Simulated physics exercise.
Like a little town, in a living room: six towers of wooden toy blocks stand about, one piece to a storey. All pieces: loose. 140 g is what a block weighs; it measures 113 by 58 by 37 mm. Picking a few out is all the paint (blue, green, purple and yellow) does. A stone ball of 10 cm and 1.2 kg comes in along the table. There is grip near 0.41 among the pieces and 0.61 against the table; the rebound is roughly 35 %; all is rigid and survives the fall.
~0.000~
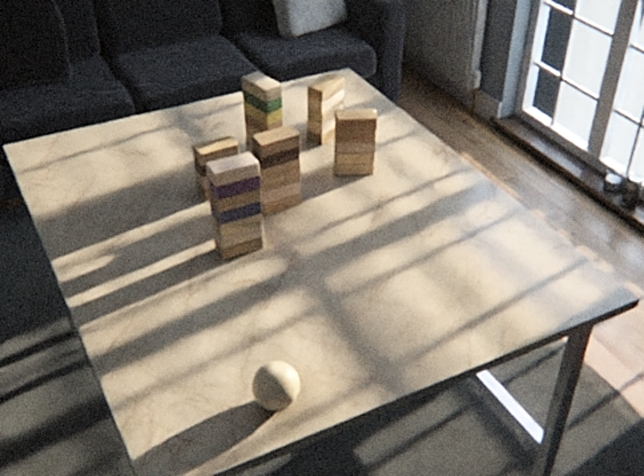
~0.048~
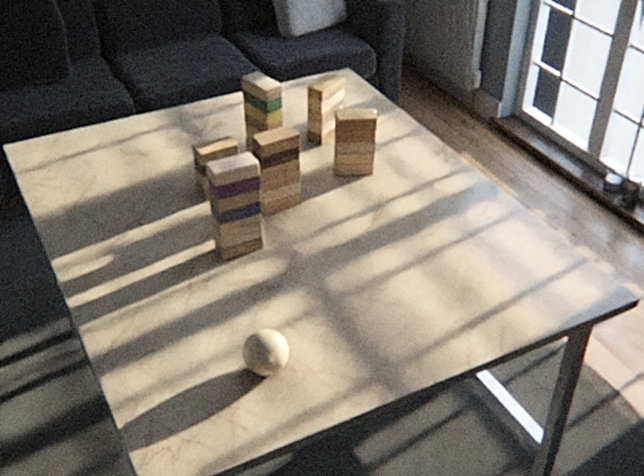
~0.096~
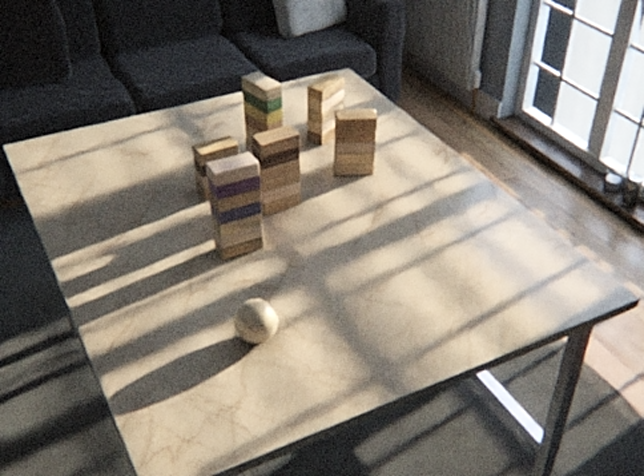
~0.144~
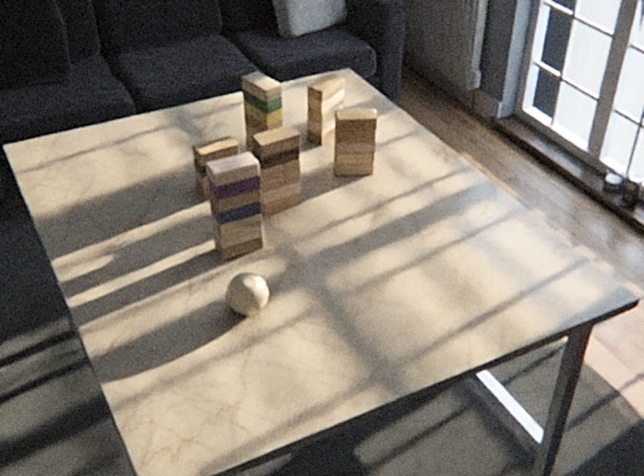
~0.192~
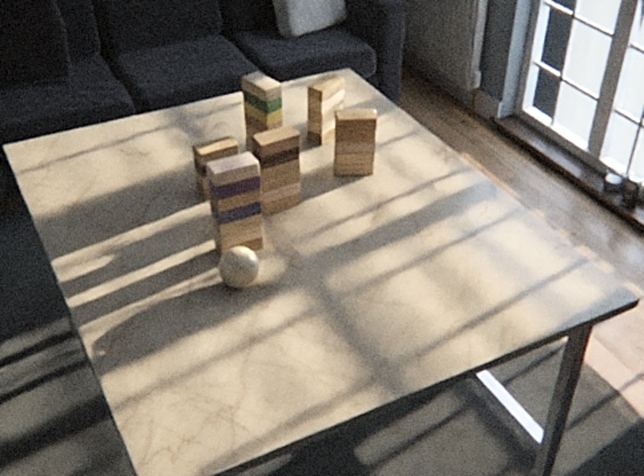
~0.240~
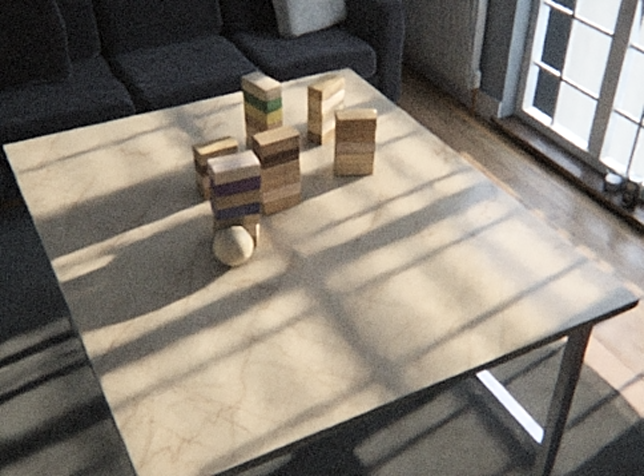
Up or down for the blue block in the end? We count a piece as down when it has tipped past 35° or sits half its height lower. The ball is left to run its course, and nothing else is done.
Down.
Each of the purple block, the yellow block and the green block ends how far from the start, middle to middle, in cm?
The purple one ends 20 cm from its start, the yellow one 0 cm and the green one 0 cm.
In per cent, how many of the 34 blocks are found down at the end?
Something near 20 percent.
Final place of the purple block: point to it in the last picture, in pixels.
At about (276, 230).
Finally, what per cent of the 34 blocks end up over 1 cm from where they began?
30 % shifted.
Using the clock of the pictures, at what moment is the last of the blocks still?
Roughly 1.0 seconds.
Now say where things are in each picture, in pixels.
In the first picture (places mark the middle of the side facing us), ball (276, 386) 43 cm from contact, 2.0 m/s; blue block (240, 213); purple block (239, 188); green block (255, 101); nothing disturbed.
The second picture shows ball (265, 352) 33 cm from contact, 2.0 m/s; blue block (240, 213).
The third picture shows ball (256, 321) 23 cm from contact, 2.0 m/s; blue block (240, 213).
The fourth picture shows ball (247, 293) 14 cm from contact, 2.0 m/s; blue block (240, 213).
The fifth picture shows ball (239, 267) 37 mm from contact, 2.0 m/s; blue block (240, 213).
The sixth picture shows ball (233, 246) after contact, 1.2 m/s; blue block (238, 212) leaning 5°; purple block (239, 187) leaning 5°; green block (255, 101); steepest lean 5°, the block at (233, 161); 7 disturbed, none down.
After 0.32 s, ball still moving; none of the 34 blocks down, 7 disturbed; blue block leaning 20°; purple block leaning 23°, 13 mm lower.
After 0.42 s, ball still moving; 4 of the 34 blocks down; blue block leaning 58°, 49 mm lower; purple block leaning 57°, 9 cm lower.
After 0.56 s, ball still moving; 5 of the 34 blocks down; blue block leaning 54°, 6 cm lower; purple block leaning 68°, 14 cm lower.
After 0.76 s, ball still moving; 7 of the 34 blocks down; blue block leaning 74°, 7 cm lower; purple block on its side.
At rest (1.4 s), ball rolling away; 7 of the 34 blocks down; blue block on its side; purple block on its side; green block unmoved. As the last picture would show them, middles, blue block near (238, 206), purple block near (276, 230).
